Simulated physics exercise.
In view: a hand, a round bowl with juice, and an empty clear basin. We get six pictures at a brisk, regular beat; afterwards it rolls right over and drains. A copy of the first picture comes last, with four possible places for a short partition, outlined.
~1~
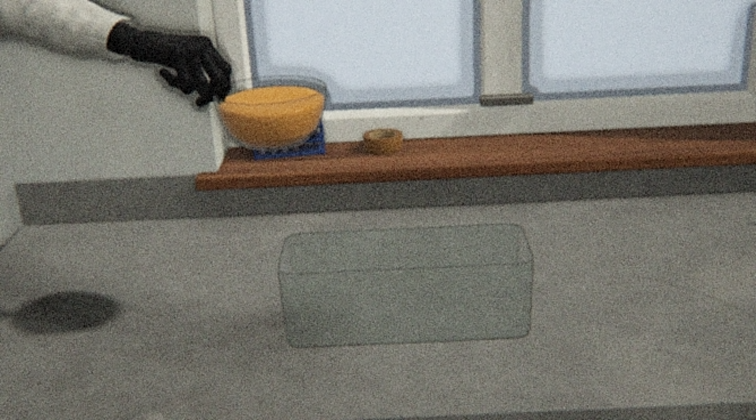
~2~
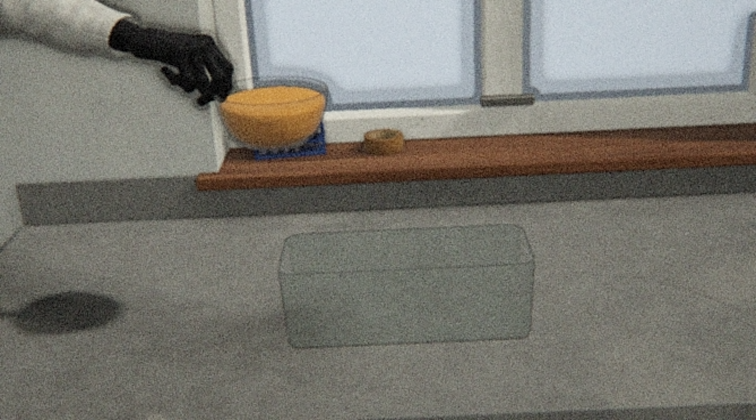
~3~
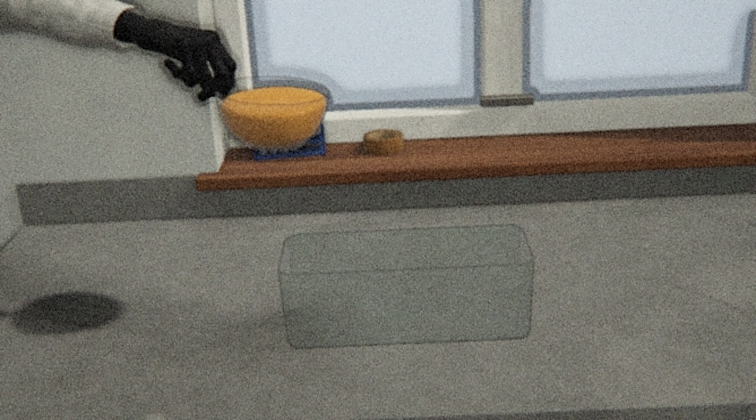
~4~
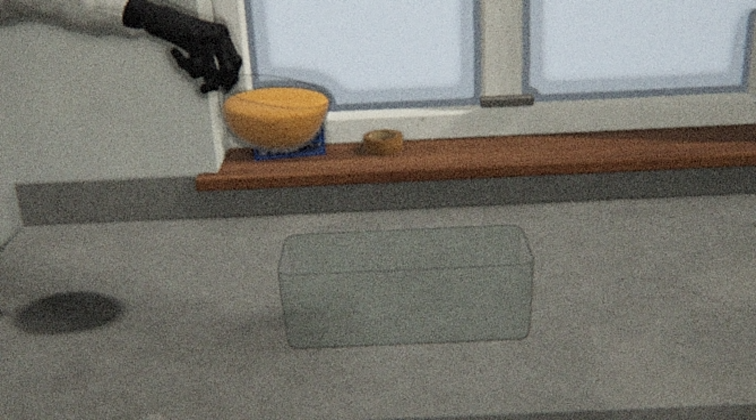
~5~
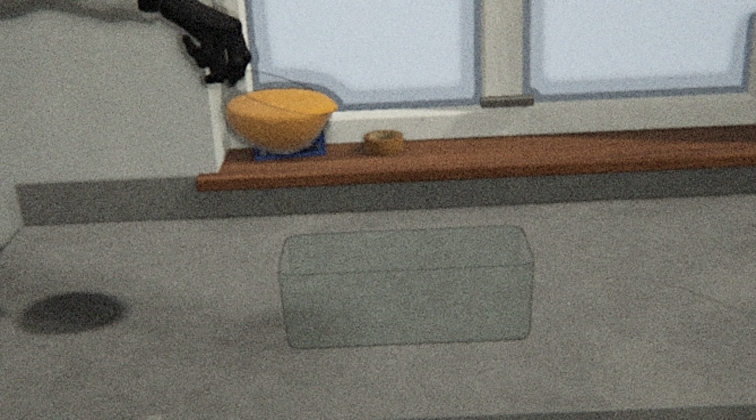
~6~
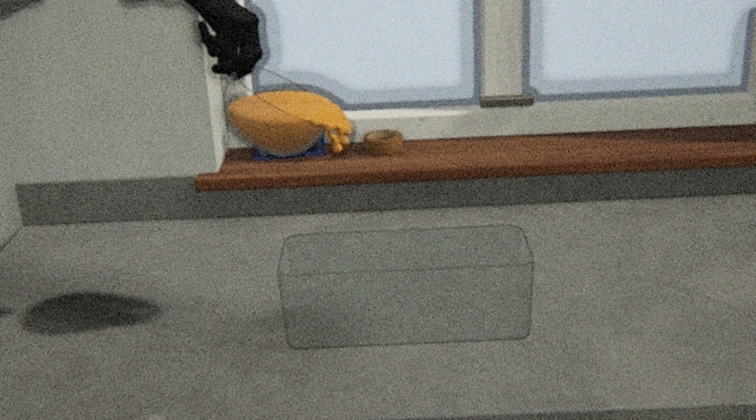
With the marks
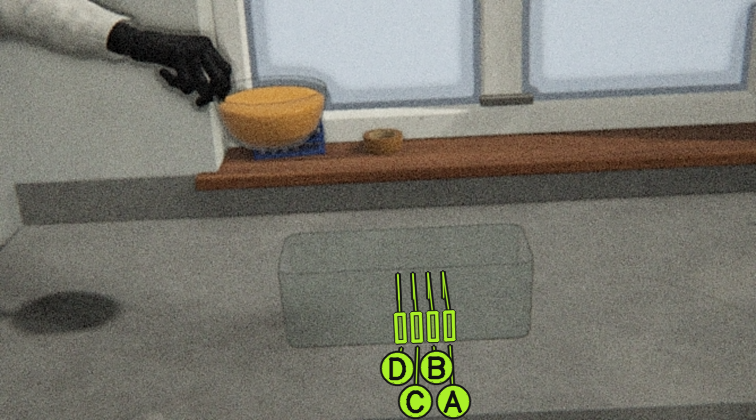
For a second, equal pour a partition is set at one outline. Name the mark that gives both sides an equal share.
Place D does it best.
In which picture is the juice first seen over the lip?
In picture 5.
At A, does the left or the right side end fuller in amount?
The left side.
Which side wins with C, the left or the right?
More ends on the left.
In lime, A at (450, 345); B at (433, 346); C at (417, 347); D at (401, 348).
Choosing A, about 90 % ends left of the wall and 8 % right of it.
Choosing B, about 94 % ends left of the wall and 5 % right of it.
Choosing C, about 79 % ends left of the wall and 19 % right of it.
Choosing D, about 49 % ends left of the wall and 50 % right of it.
